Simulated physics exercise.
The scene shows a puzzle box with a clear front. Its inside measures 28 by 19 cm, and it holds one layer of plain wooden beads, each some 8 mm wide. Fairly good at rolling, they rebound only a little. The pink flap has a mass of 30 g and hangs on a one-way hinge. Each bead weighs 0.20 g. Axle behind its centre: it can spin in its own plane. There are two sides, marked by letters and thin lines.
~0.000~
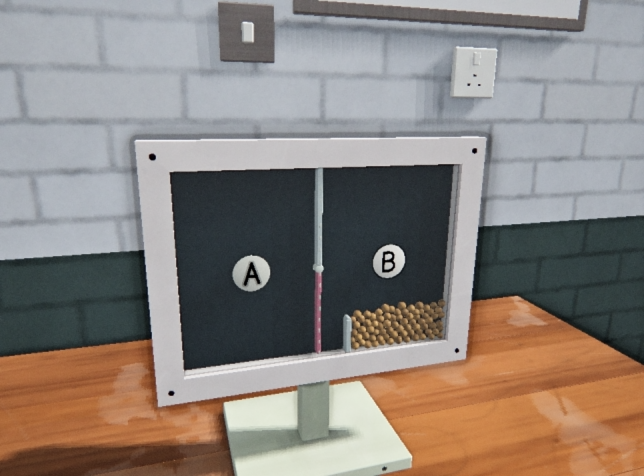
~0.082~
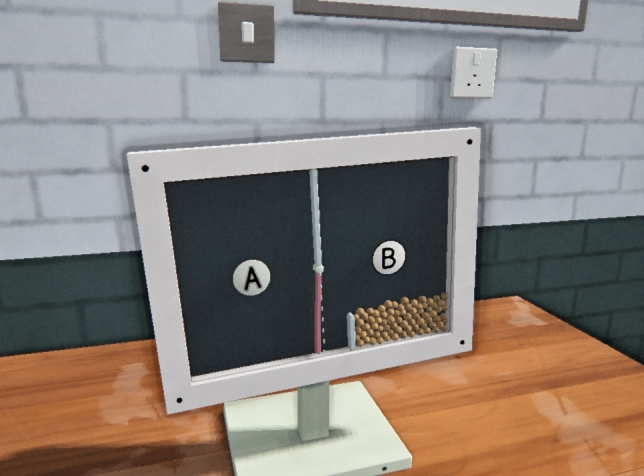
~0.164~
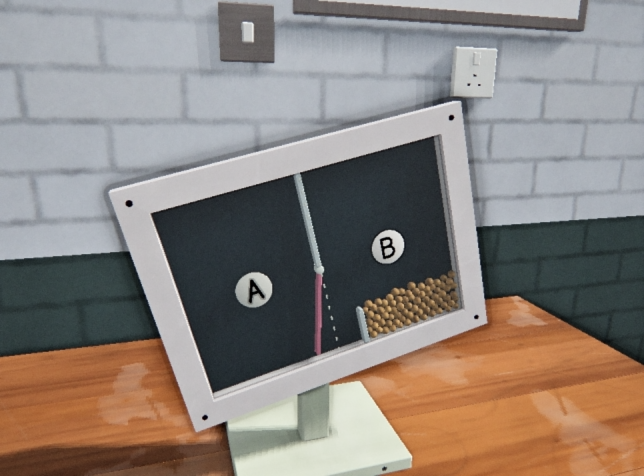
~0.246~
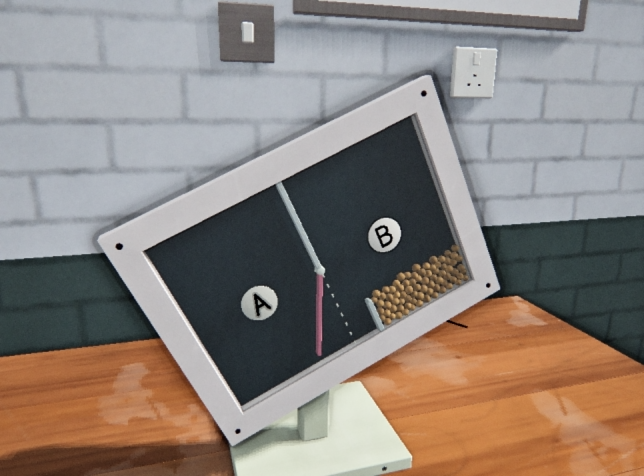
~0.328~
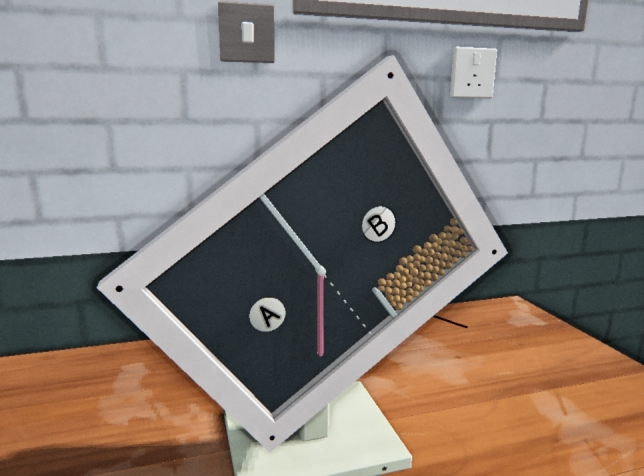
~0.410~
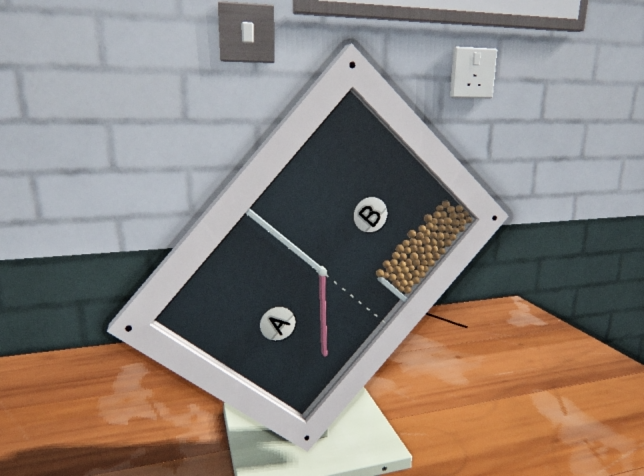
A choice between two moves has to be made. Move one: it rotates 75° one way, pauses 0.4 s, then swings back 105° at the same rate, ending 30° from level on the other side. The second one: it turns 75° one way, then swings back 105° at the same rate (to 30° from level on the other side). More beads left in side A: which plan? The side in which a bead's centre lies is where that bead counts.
First.
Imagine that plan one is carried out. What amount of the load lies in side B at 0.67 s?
Roughly 90 per cent of it.
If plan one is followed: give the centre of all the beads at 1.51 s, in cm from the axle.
Offset: Approx. 2 cm left, 9 cm below.
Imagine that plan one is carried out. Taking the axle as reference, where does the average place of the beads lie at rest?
It lies close to 5 centimetres left and 7 centimetres below.
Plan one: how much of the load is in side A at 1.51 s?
I'd say some 70 in a hundred.
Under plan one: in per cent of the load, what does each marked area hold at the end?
Reading: Side A = 70; side B = 30.
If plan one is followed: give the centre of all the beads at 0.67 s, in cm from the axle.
Position estimate: Right 8 cm, above 3 cm.
Plan one. After 0.67 s, it stands 75° anticlockwise; the beads' middle is 8 cm right of and 3 cm above the centre; A 10 %, B 90 %; pink flap open 46°.
After 1.51 s, it stands 23° anticlockwise; the beads' middle is 2 cm left of and 9 cm below the centre; A 70 %, B 30 %; pink flap open 33°.
After 1.96 s, it stands 30° clockwise; the beads' middle is 6 cm left of and 6 cm below the centre; A 70 %, B 30 %; pink flap shut.
Settled by 2.7 s, it stands 30° clockwise; A 70 %, B 30 %; pink flap shut.
Plan two would end with A 60 %, B 40 %.
